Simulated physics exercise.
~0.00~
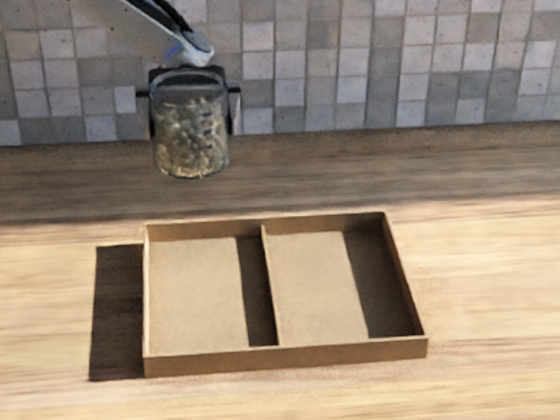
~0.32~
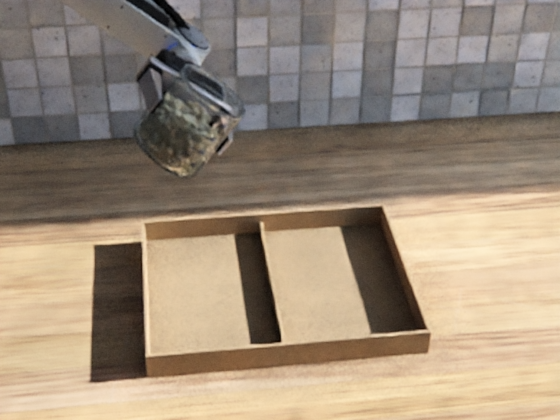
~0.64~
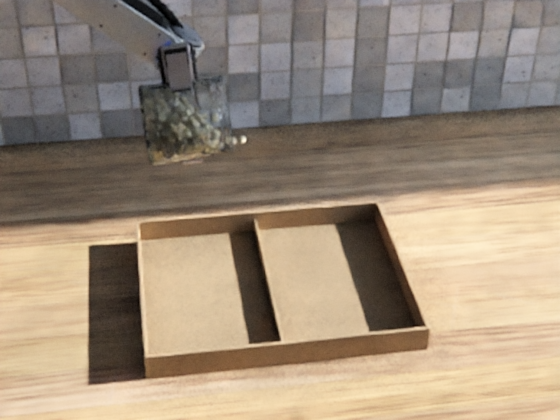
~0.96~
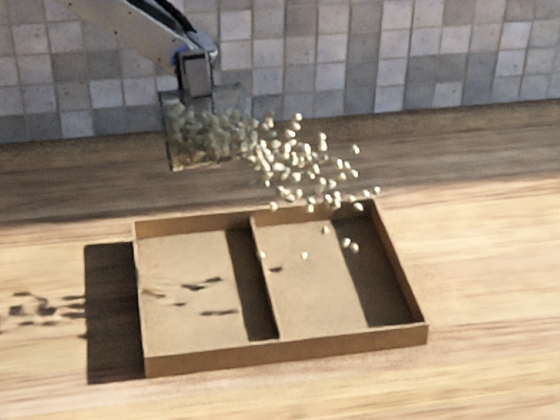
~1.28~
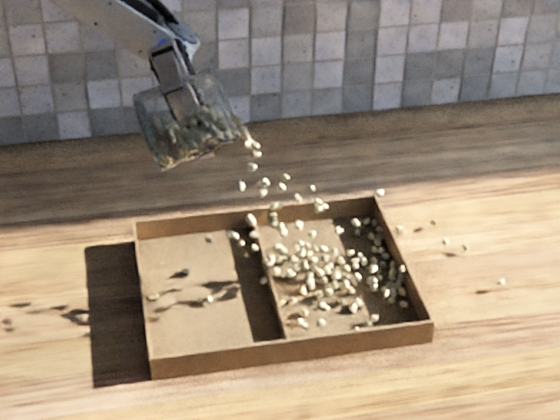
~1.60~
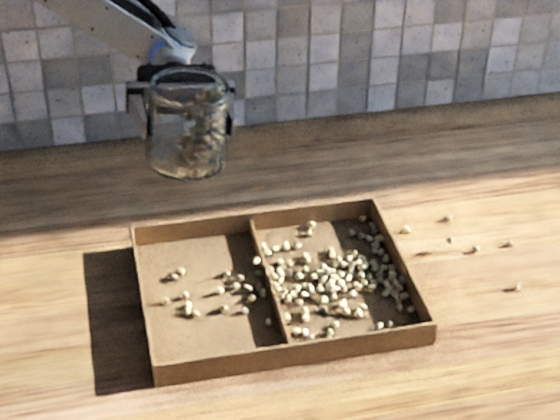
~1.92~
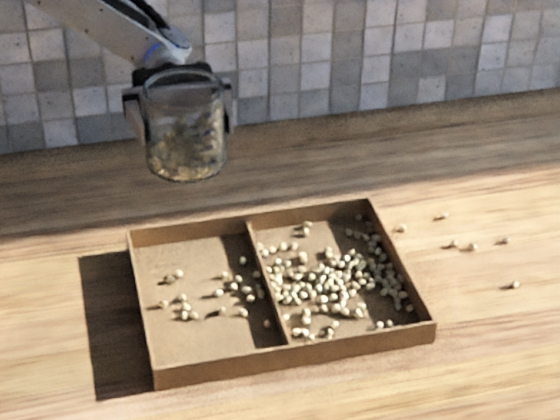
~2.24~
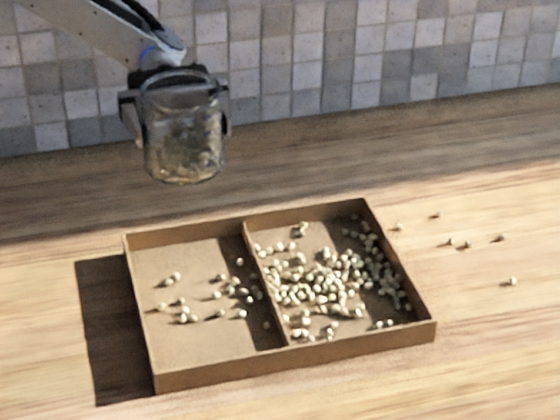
A robot arm tips beans from a clear tumbler into a divided tray, scattering a few outside.
